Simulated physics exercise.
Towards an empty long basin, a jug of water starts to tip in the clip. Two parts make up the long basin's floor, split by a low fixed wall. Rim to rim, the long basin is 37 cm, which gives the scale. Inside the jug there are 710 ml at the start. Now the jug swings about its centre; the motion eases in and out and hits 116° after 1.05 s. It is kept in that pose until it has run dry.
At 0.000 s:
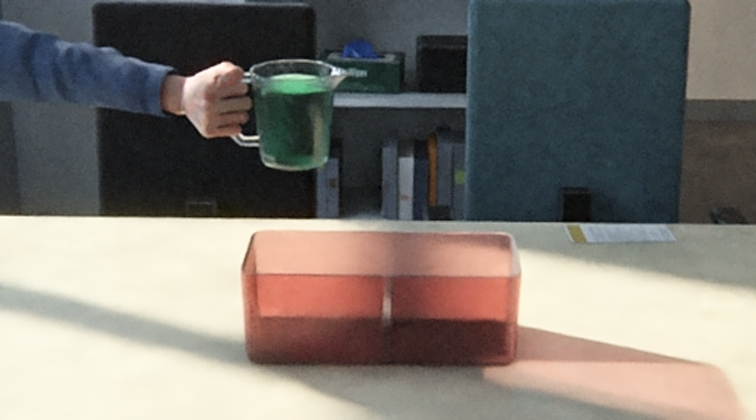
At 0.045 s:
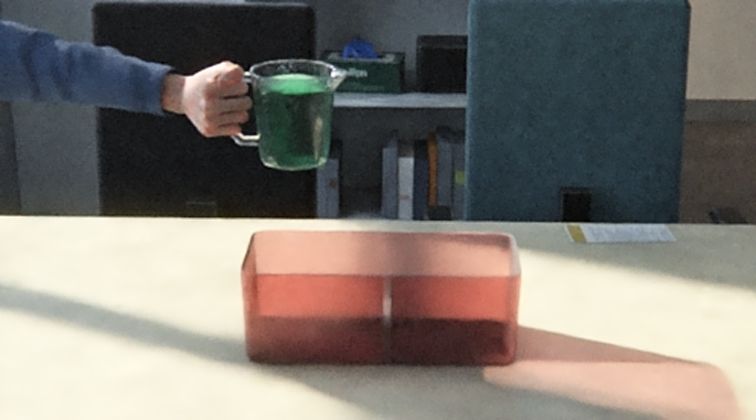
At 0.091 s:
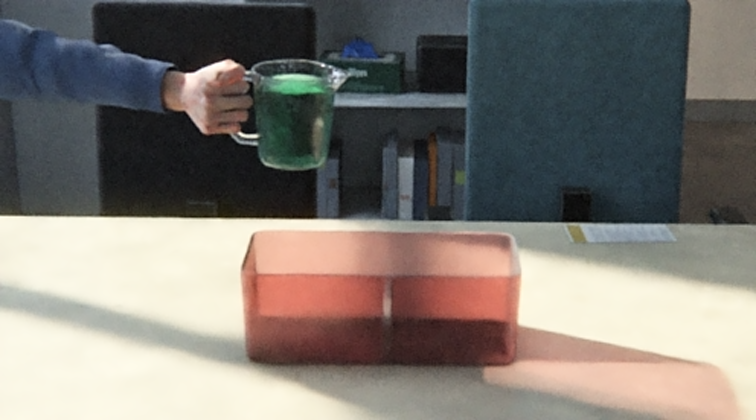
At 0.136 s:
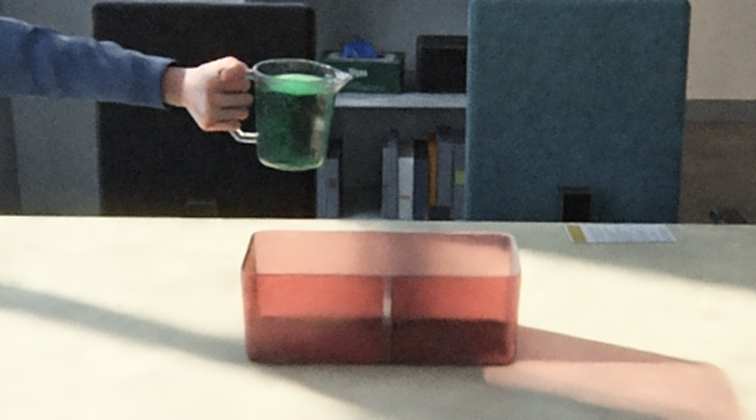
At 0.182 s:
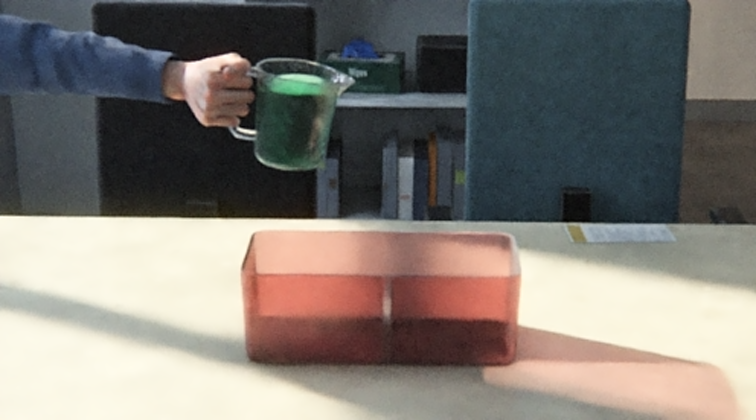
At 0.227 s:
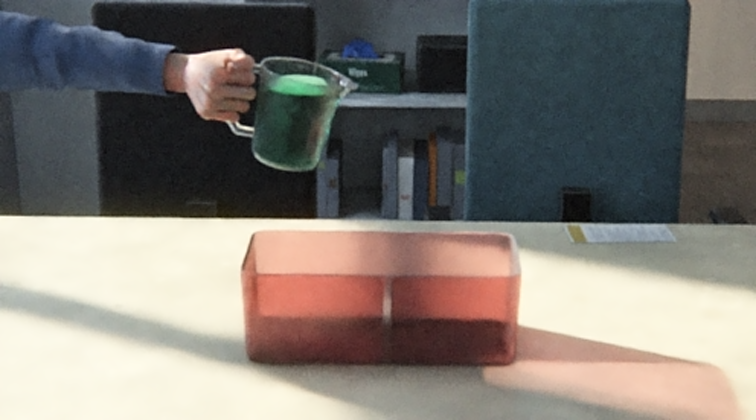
A hand reaching in from the left held a clear jug of green liquid above a reddish, see-through divided container on a table, then slowly tilted the jug slightly to the right.
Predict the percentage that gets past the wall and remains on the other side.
The other side holds about 78 % in the end.
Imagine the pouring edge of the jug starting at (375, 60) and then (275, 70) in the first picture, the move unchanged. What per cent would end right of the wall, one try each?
Near 90 in a hundred on the first go and near 5 in a hundred on the second.
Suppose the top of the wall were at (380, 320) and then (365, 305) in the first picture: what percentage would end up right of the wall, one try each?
Try 1: 75 %; try 2: 95 %.
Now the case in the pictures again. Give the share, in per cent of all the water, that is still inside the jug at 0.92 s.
12 in a hundred, give or take.
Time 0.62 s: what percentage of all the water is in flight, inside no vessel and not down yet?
About 24 per cent.
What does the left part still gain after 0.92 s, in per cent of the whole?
I'd put it near 18 percent.
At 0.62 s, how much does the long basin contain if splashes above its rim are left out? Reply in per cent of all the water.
About 5%.
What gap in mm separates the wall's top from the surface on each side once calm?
Left roughly 50 mm; right roughly 34 mm.
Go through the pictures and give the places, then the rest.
The first frame shows tilt 0°; pouring edge (349, 72); surface from (255, 83) to (334, 84); the long basin's rim runs from (247, 252) to (518, 256); the wall's top is at (388, 303).
The second frame shows tilt 1°; pouring edge (350, 73); surface from (256, 83) to (334, 84).
The third frame shows tilt 2°; pouring edge (351, 75); surface from (256, 82) to (335, 85).
The fourth frame shows tilt 5°; pouring edge (353, 77); surface from (257, 82) to (337, 86).
The fifth frame shows tilt 8°; pouring edge (355, 81); surface from (259, 83) to (340, 87).
The sixth frame shows tilt 13°; pouring edge (358, 86); surface from (262, 86) to (344, 87).
Then, 0.62 s in, the tilt is 75° and 71 per cent is still to pour, 0 is left of the wall and 5 right of it.
Then, 0.92 s in, the tilt is 111° and 12 per cent is still to pour, 3 is left of the wall and 61 right of it.
Then, 1.22 s in, the tilt is 116° and 0 per cent is still to pour, 20 is left of the wall and 78 right of it.
Then, 1.55 s in, the tilt is 116° and 0 per cent is still to pour, 21 is left of the wall and 78 right of it.
Finally, 21 per cent lies left of the wall, 78 right of it and 1 outside.
